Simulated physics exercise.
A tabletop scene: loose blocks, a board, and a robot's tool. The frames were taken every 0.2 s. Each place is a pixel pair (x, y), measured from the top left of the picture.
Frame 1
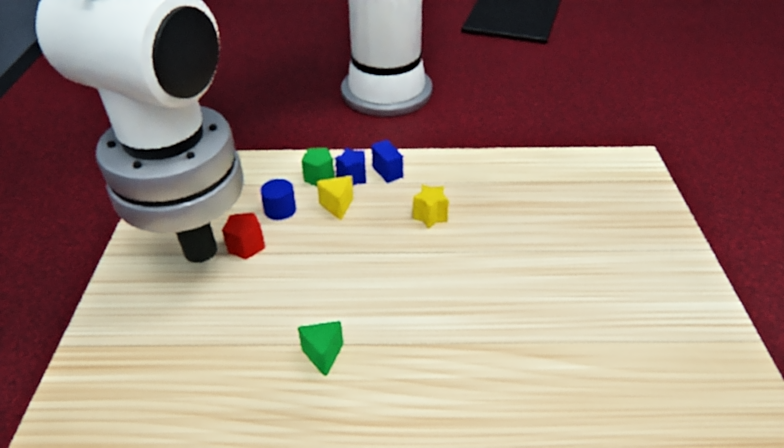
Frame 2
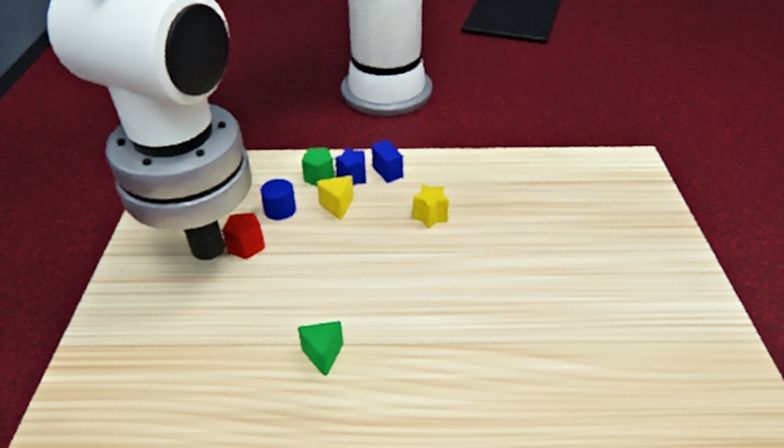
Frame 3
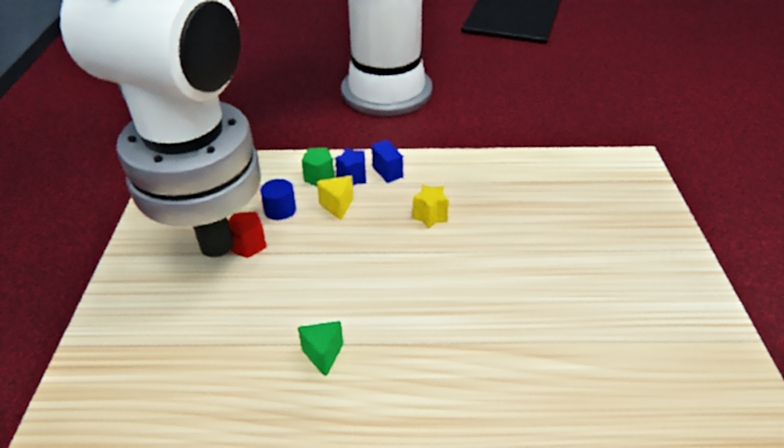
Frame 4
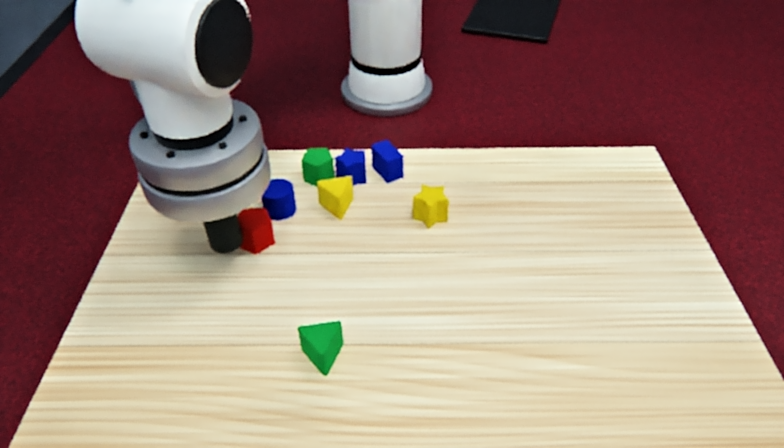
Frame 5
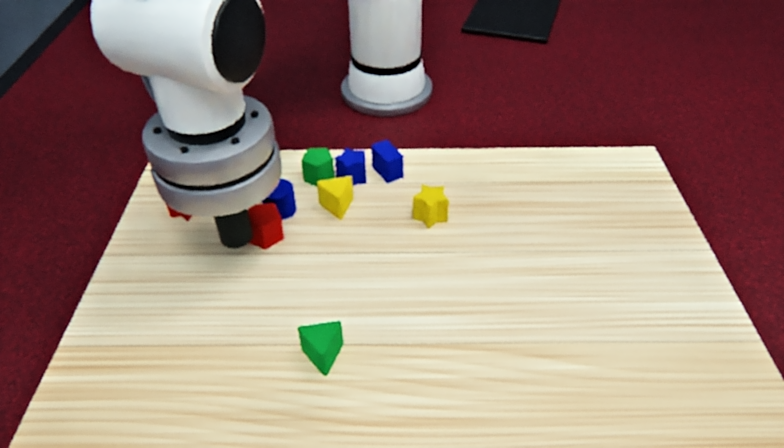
The clip opens on a robot arm's dark tool tip beside a red block on a pale wooden tabletop, with blue, green and yellow blocks nearby. The arm moves slightly right, meets the red block and nudges it a short way right and slightly toward the back, near the blue cylinder.
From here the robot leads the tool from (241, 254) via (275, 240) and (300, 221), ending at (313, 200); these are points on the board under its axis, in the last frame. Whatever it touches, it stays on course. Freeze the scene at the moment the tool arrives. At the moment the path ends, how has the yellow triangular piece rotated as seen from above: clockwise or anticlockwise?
I'd predict that, seen from above, the yellow triangular piece rotates clockwise.
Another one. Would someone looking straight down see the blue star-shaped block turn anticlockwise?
I believe so.
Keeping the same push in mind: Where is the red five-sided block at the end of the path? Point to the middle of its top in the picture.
When the path ends, it will be at (338, 168).
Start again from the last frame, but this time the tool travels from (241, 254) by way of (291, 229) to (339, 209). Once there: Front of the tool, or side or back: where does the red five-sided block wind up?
I'm fairly sure the red five-sided block rides along ahead of the tool to the very end.
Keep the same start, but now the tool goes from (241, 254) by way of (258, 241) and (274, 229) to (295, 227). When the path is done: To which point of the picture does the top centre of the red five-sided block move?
For the centre of its top, I'd go with (316, 191).
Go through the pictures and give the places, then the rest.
The first frame shows tool's lower end at (201, 252); red five-sided block at (241, 223); blue cylinder at (276, 188); yellow triangular piece at (336, 185); blue star-shaped block at (351, 156).
The second frame shows tool at (209, 249); blocks still.
The third frame shows tool at (217, 246); red five-sided block at (243, 222).
The fourth frame shows tool at (227, 242); red five-sided block at (252, 218).
The fifth frame shows tool at (237, 238); red five-sided block at (262, 214); blue cylinder at (276, 188); yellow triangular piece at (336, 185); blue star-shaped block at (351, 156).
The first path, step by step. One third of the way, tool at (273, 224); red five-sided block at (296, 201); blue cylinder at (285, 181).
Two thirds of the way, tool at (298, 205); red five-sided block at (321, 184); blue cylinder at (289, 175); yellow triangular piece at (348, 179), turned 25° clockwise.
At the end, tool at (311, 184); red five-sided block at (338, 168), turned 40° clockwise; blue cylinder at (288, 166); yellow triangular piece at (361, 175), turned 55° clockwise; blue star-shaped block at (356, 153), turned 25° anticlockwise.
